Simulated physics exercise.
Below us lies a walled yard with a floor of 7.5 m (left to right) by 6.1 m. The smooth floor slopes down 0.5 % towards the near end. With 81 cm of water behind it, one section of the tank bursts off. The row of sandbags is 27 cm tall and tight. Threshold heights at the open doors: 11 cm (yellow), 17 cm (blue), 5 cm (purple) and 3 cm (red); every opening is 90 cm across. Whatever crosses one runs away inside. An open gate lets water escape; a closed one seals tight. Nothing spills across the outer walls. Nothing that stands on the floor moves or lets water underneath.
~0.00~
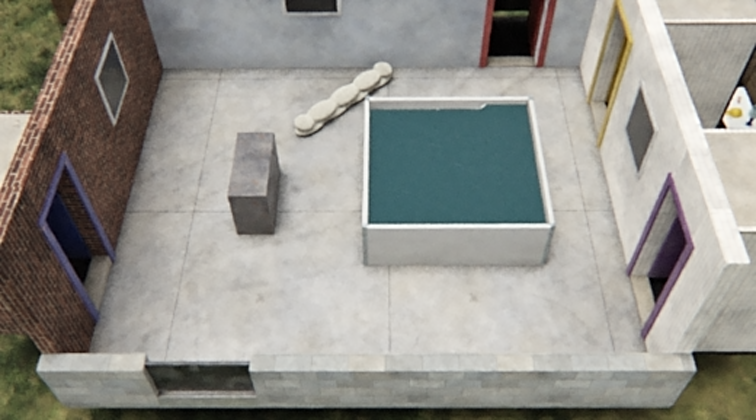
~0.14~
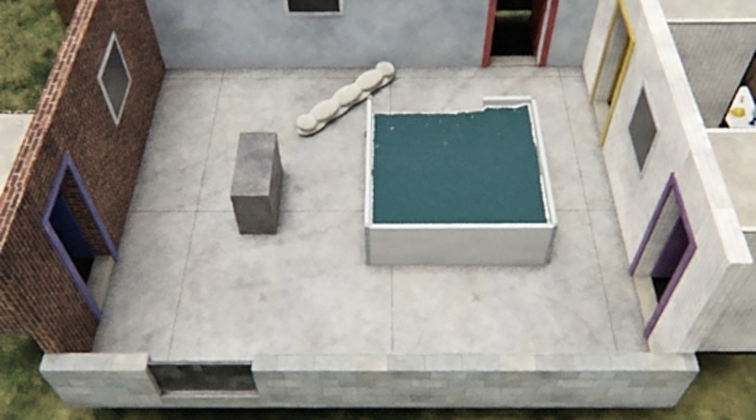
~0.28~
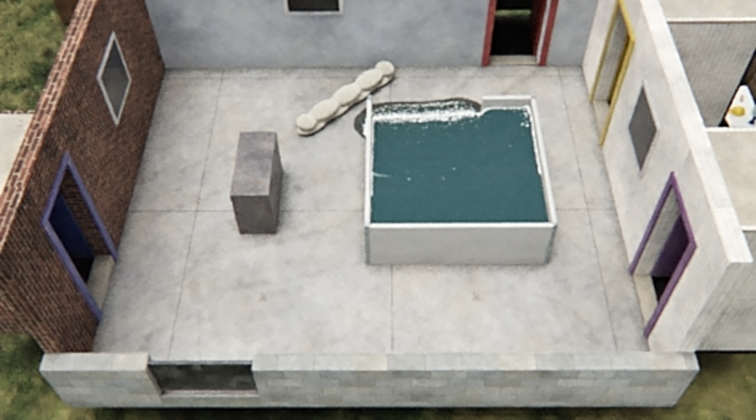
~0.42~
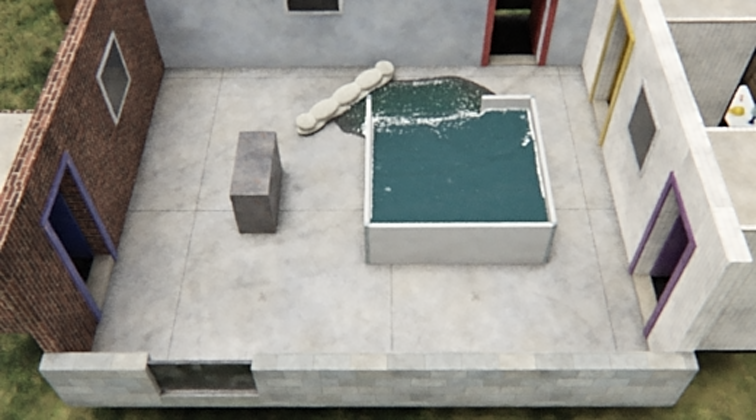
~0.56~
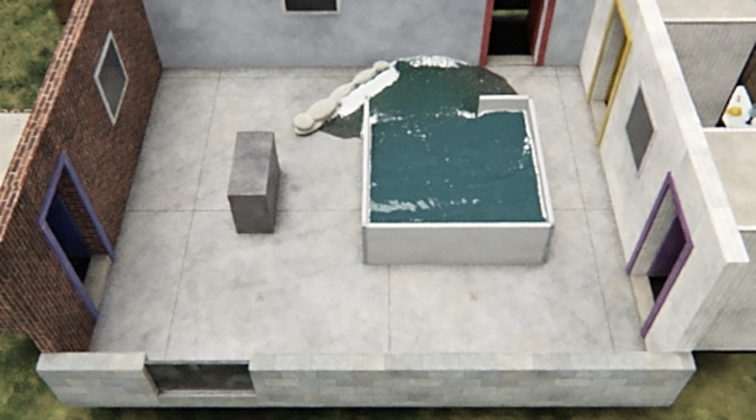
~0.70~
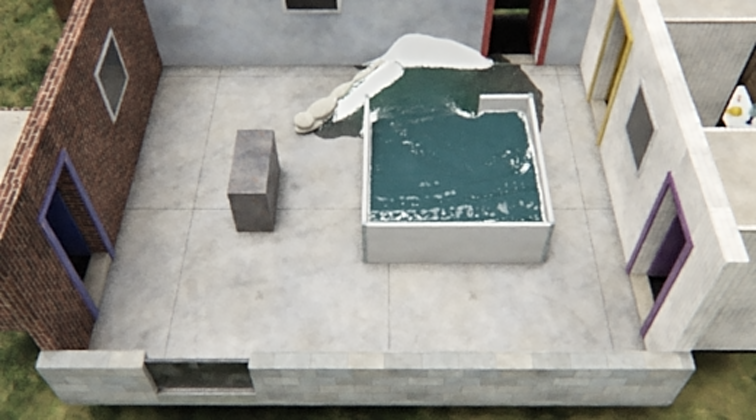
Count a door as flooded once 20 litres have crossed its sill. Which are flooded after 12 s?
Within that time: At the yellow door it passes the limit; at the blue door it keeps below the limit; at the purple door it goes over the limit; at the red door it exceeds the limit.
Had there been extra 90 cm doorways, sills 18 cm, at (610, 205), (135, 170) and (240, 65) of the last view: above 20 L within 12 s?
In that order: Not over, under, under.
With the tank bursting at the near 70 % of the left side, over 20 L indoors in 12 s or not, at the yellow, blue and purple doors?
Against that limit: Yellow under, blue over, purple over.
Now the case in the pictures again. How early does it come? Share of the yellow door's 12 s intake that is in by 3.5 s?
Some 35 per cent by then.
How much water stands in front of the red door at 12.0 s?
Some 9.5 cm.
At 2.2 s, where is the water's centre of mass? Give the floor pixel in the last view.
Around (429, 144).
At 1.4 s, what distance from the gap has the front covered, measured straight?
Some 3.4 m out.
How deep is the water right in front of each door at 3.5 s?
In cm: Yellow 24, blue 0, purple 4, red 13.
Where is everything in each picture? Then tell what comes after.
Still water, 81 cm deep, in the tank at (453, 162), in the first frame.
The front is at a hidden place, 0.9 m from the gap on the tank's far side; 0.3 m2 of floor is under water; 81 cm left at the back of the tank, in the second frame.
The front is at a hidden place, 1.2 m from the gap on the tank's far side; 1.5 m2 of floor is under water; 81 cm left at the back of the tank, in the third frame.
Water pours out on the tank's far side and has run 1.5 m, to (489, 94); typically 12 cm deep outside, 81 cm at the tank's back, in the fourth frame.
Water pours out on the tank's far side and has run 2.0 m, to (474, 67); typically 12 cm deep outside, 80 cm at the tank's back, in the fifth frame.
Water pours out on the tank's far side and has run 2.4 m, to (514, 66); typically 13 cm deep outside, 72 cm at the tank's back, in the sixth frame.
After 1.4 s water covers 20 % of the floor and is deepest (67 cm) near (404, 70); yellow door not reached, blue door not reached, purple door not reached, red door 18 cm at the sill, 34 L in.
After 2.2 s water covers 40 % of the floor and is deepest (55 cm) near (384, 84); yellow door 21 cm at the sill, 1 L in, blue door not reached, purple door not reached, red door 18 cm at the sill, 101 L in.
After 3.5 s water covers 65 % of the floor and is deepest (37 cm) near (579, 84); yellow door 24 cm at the sill, 77 L in, blue door not reached, purple door 4 cm at the sill, 0 L in, red door 13 cm at the sill, 190 L in.
After 7.0 s water covers 95 % of the floor and is deepest (22 cm) near (637, 341); yellow door 16 cm at the sill, 204 L in, blue door 5 cm at the sill, 0 L in, purple door 13 cm at the sill, 44 L in, red door 13 cm at the sill, 409 L in.
After 12.0 s water covers 100 % of the floor and is deepest (14 cm) near (109, 377); yellow door 8 cm at the sill, 217 L in, blue door 11 cm at the sill, 0 L in, purple door 12 cm at the sill, 171 L in, red door 10 cm at the sill, 558 L in.
